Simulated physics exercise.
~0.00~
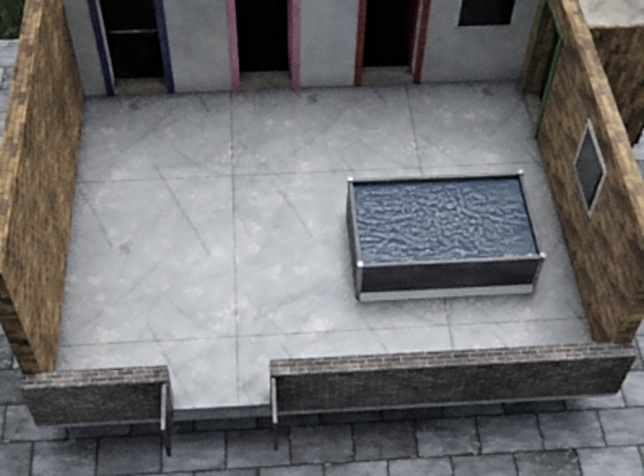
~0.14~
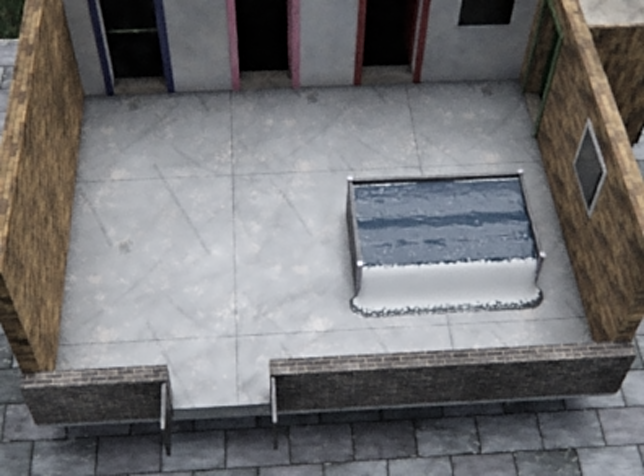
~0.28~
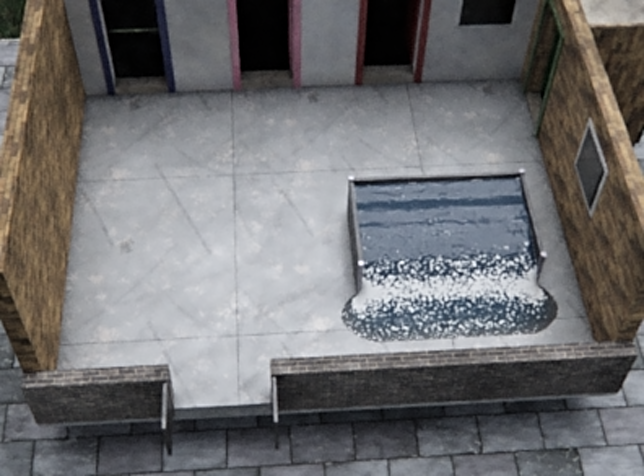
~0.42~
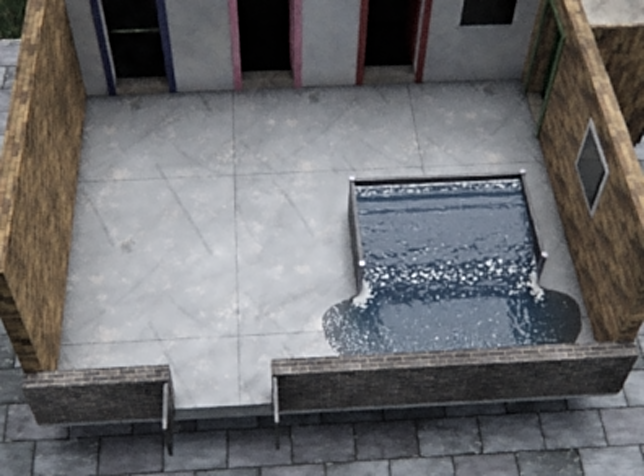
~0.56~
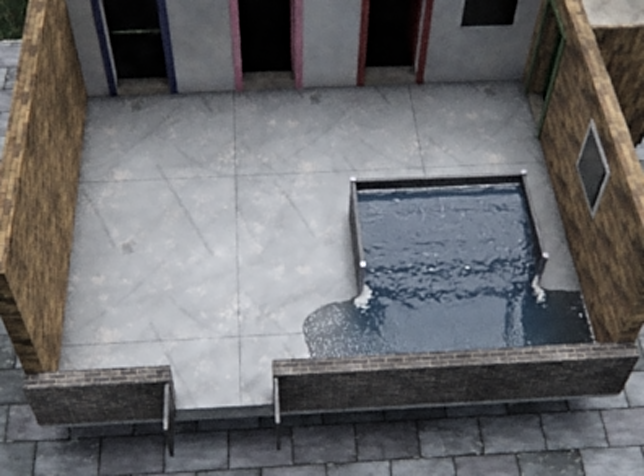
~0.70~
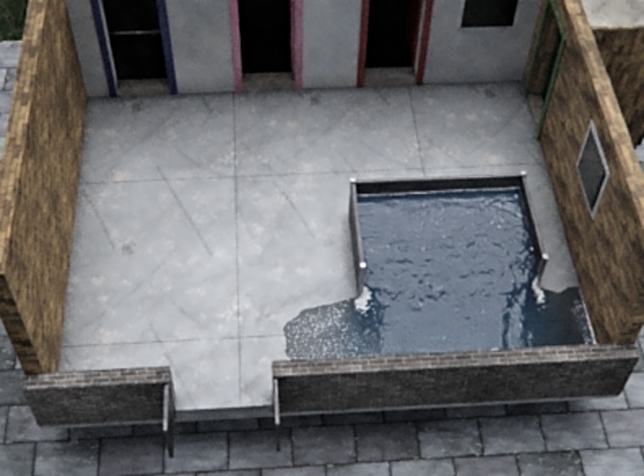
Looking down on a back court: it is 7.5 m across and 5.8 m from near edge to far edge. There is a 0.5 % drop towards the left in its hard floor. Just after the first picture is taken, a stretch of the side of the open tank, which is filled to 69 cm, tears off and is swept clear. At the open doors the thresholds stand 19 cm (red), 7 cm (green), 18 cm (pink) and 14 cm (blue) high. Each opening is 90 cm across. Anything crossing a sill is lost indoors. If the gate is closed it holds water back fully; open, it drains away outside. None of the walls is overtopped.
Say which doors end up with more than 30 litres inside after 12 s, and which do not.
Red door: The total remains smaller than the cap, green door: The total remains smaller than the cap, pink door: The total remains smaller than the cap, blue door: The total remains smaller than the cap.
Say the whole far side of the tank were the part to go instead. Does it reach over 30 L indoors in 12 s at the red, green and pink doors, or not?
Then red would come out on the high side, green on the high side and pink on the low side.
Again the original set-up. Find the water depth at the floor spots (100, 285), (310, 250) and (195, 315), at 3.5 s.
In that order: 8, 0 and 5 cm.
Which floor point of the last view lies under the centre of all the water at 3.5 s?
Close to (390, 278) in the last picture.
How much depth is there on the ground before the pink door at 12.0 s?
Depth: ~ 7.0 cm.
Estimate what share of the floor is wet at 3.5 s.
Covered: Roughly 55 %.
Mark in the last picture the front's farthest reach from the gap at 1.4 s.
That would be close to (192, 393).
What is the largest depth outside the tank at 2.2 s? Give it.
About 40 cm.
After 1.4 s water covers 15 % of the floor and is deepest (56 cm) near (600, 370); red door not reached, green door not reached, pink door not reached, blue door not reached.
After 2.2 s water covers 30 % of the floor and is deepest (40 cm) near (587, 371); red door not reached, green door not reached, pink door not reached, blue door not reached.
After 3.5 s water covers 55 % of the floor and is deepest (32 cm) near (519, 81); red door not reached, green door 7 cm at the sill, 0 L in, pink door not reached, blue door not reached.
After 7.0 s water covers 80 % of the floor and is deepest (16 cm) near (600, 370); red door 4 cm at the sill, 0 L in, green door 5 cm at the sill, 4 L in, pink door 7 cm at the sill, 0 L in, blue door 12 cm at the sill, 0 L in.
After 12.0 s water covers 95 % of the floor and is deepest (10 cm) near (344, 95); red door 7 cm at the sill, 0 L in, green door 3 cm at the sill, 4 L in, pink door 7 cm at the sill, 0 L in, blue door 9 cm at the sill, 0 L in.
